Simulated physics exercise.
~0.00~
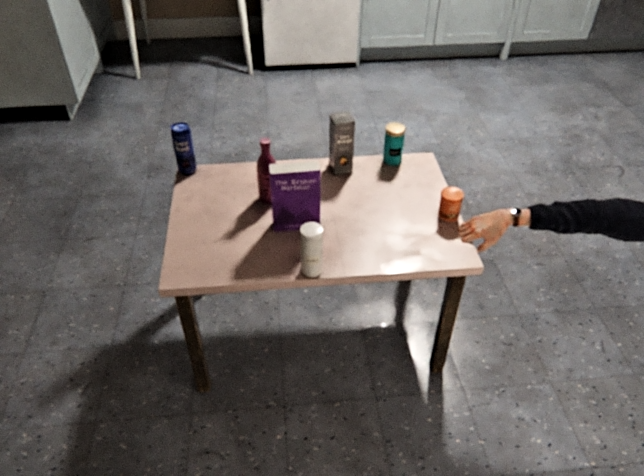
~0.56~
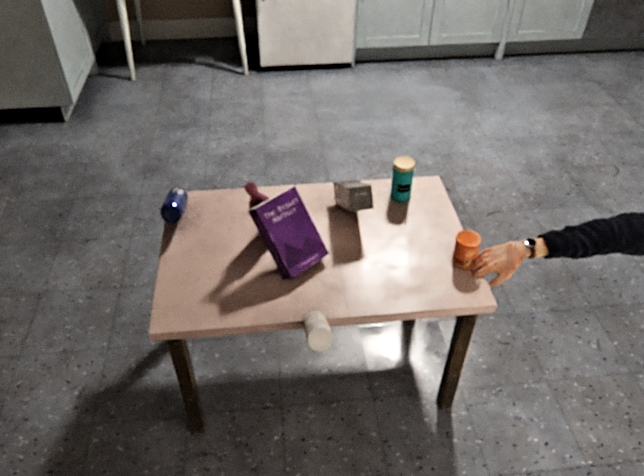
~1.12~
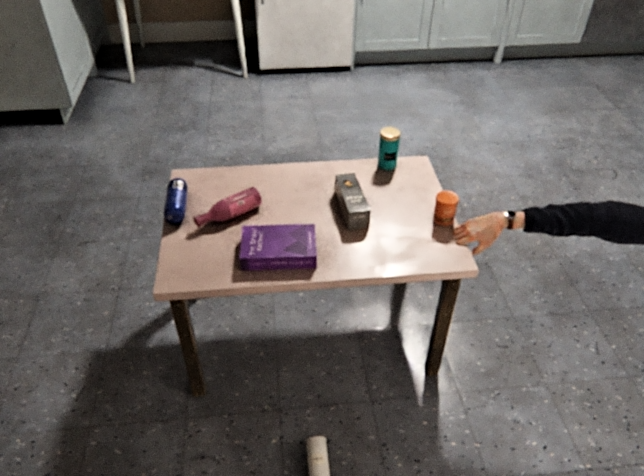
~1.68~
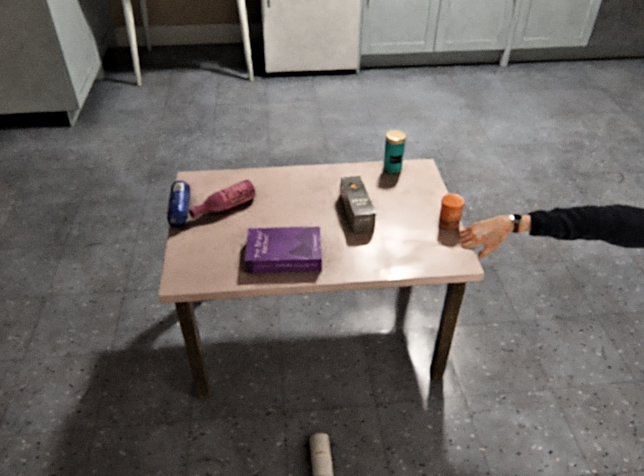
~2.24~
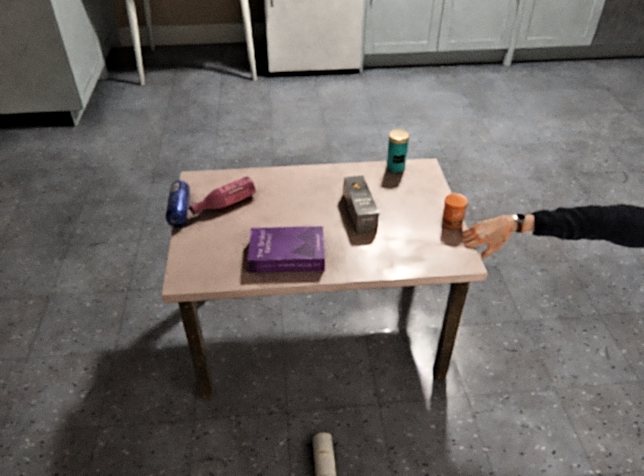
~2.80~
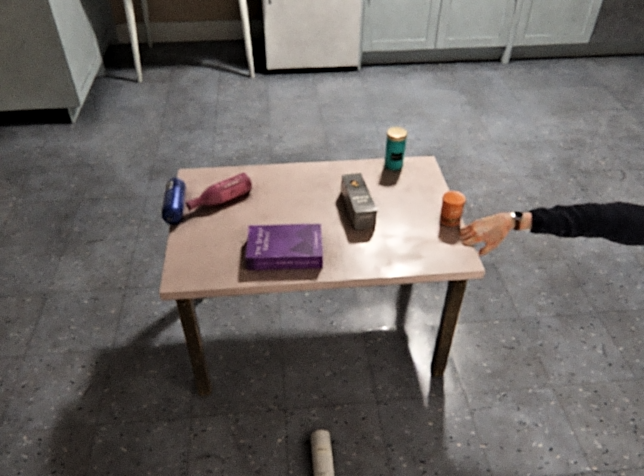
A table jolts, toppling four items onto it while the white jar falls to the floor.
